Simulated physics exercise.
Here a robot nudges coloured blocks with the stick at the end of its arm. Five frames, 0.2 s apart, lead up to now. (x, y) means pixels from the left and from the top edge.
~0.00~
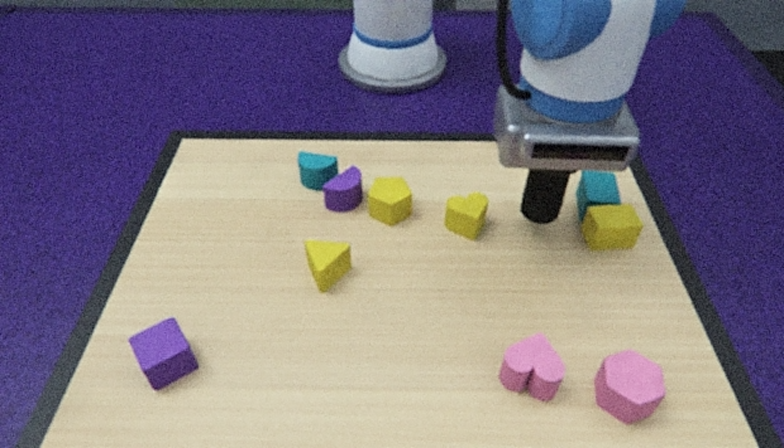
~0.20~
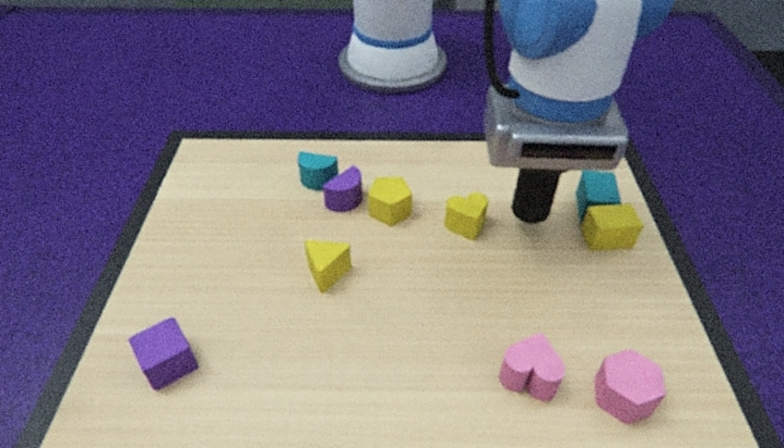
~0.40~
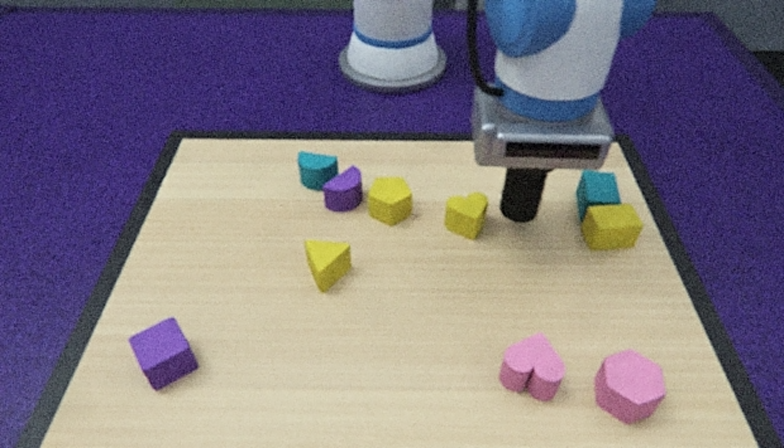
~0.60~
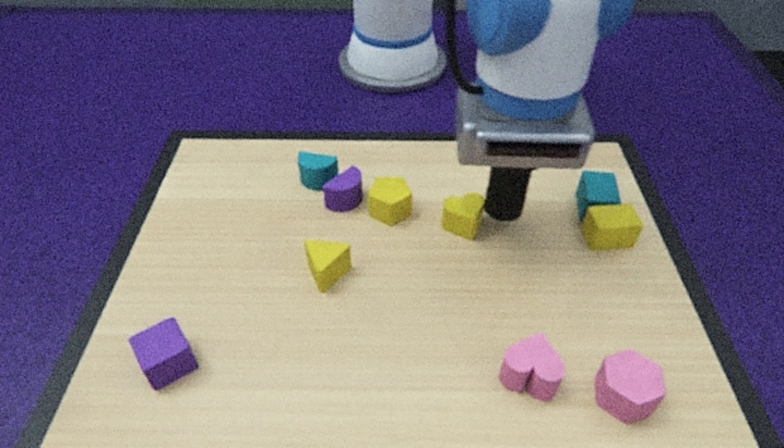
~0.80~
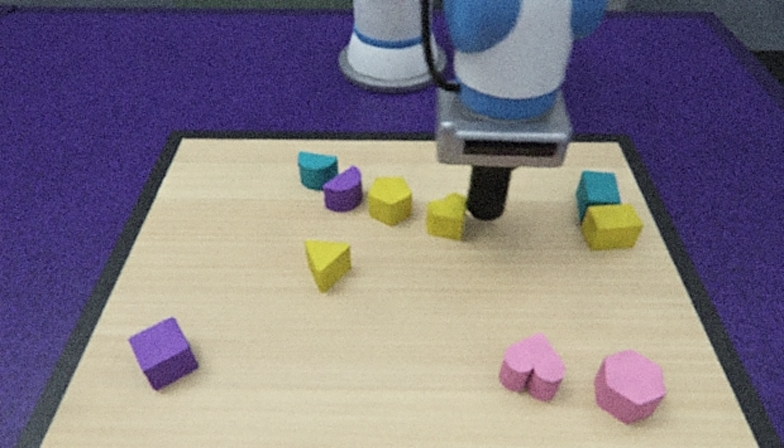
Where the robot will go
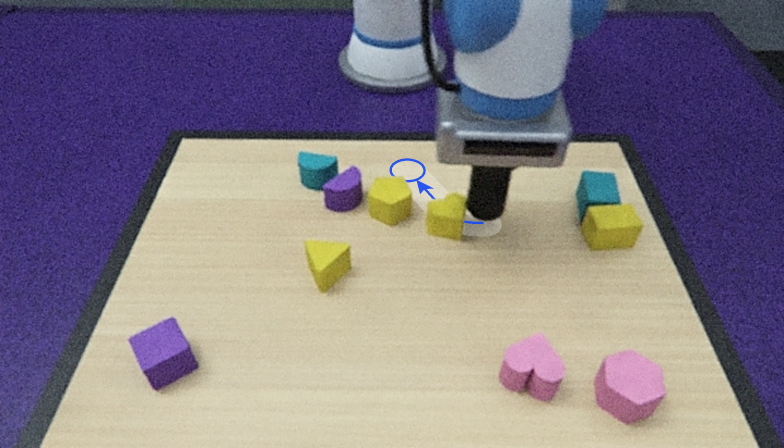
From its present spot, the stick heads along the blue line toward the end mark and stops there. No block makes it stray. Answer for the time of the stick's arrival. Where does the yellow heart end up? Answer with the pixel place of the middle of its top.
The middle of its upper face will lie at (423, 206).
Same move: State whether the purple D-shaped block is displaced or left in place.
It will remain on its spot.
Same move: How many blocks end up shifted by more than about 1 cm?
It moves one block.
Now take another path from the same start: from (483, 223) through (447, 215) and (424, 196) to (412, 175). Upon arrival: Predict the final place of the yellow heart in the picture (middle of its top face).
By then it is at (418, 208).
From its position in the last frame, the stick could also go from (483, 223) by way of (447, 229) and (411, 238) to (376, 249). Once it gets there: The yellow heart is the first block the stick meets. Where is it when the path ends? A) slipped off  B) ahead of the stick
B (ahead of the stick)
Path on the board, from (483, 223) by way of (447, 213) and (427, 191) to (408, 170).
The first path, step by step. One third of the way, stick at (448, 198); yellow heart at (423, 206), turned 50° anticlockwise.
Two thirds of the way, stick at (427, 176); yellow heart at (423, 206), turned 50° anticlockwise.
At the end, stick at (408, 156); purple D-shaped block in place; yellow pentagonal block in place; yellow heart at (423, 206), turned 50° anticlockwise.
